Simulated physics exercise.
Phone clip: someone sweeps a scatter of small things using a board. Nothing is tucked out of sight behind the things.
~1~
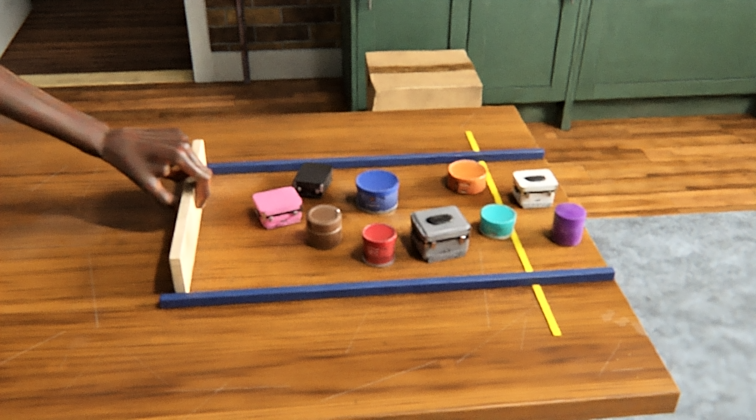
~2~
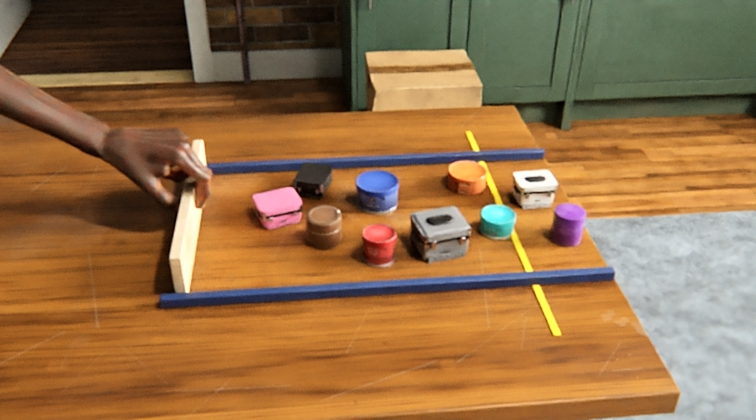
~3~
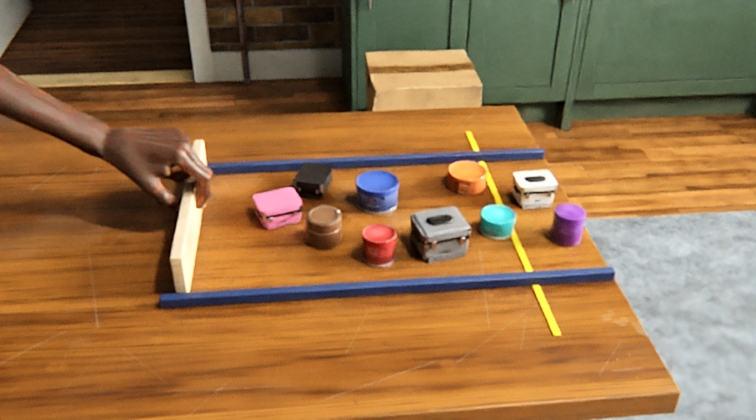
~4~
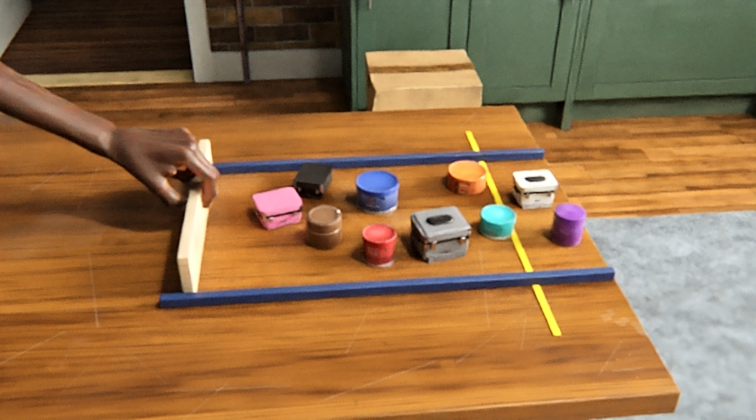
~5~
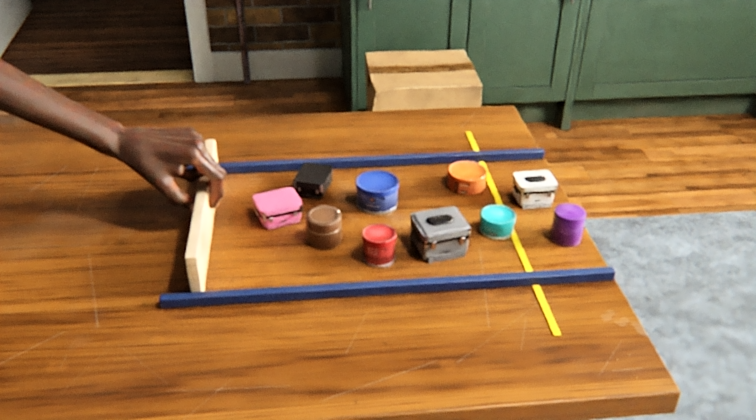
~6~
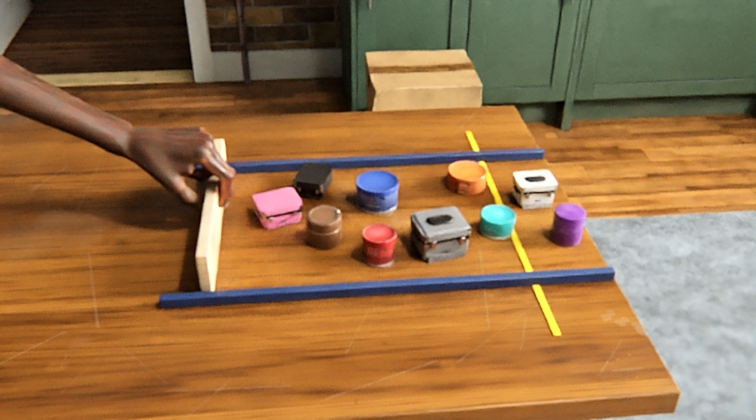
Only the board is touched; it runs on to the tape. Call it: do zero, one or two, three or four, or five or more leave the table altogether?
One or two.
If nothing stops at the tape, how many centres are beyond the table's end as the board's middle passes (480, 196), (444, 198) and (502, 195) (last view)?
Past the end: 0, 0 and 1.
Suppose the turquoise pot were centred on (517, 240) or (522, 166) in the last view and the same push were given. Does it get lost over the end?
In turn it goes down, then goes down.
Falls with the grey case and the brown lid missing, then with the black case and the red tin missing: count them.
That gives 0 in the first case, then 0 in the second.
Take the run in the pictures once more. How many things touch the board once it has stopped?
Counting them up gives 4.
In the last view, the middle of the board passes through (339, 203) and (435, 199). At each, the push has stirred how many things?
Tally at point one: 4; at point two: 8.
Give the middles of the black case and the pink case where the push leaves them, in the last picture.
They end up close to (501, 168) and (524, 203).
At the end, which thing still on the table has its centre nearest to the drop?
That's the white case.
A little later, none off yet; purple lid at rest near (568, 225); white case at rest near (534, 189); turquoise pot at rest near (497, 222).
When it is over, the number that fall off is one or two; down, purple lid.
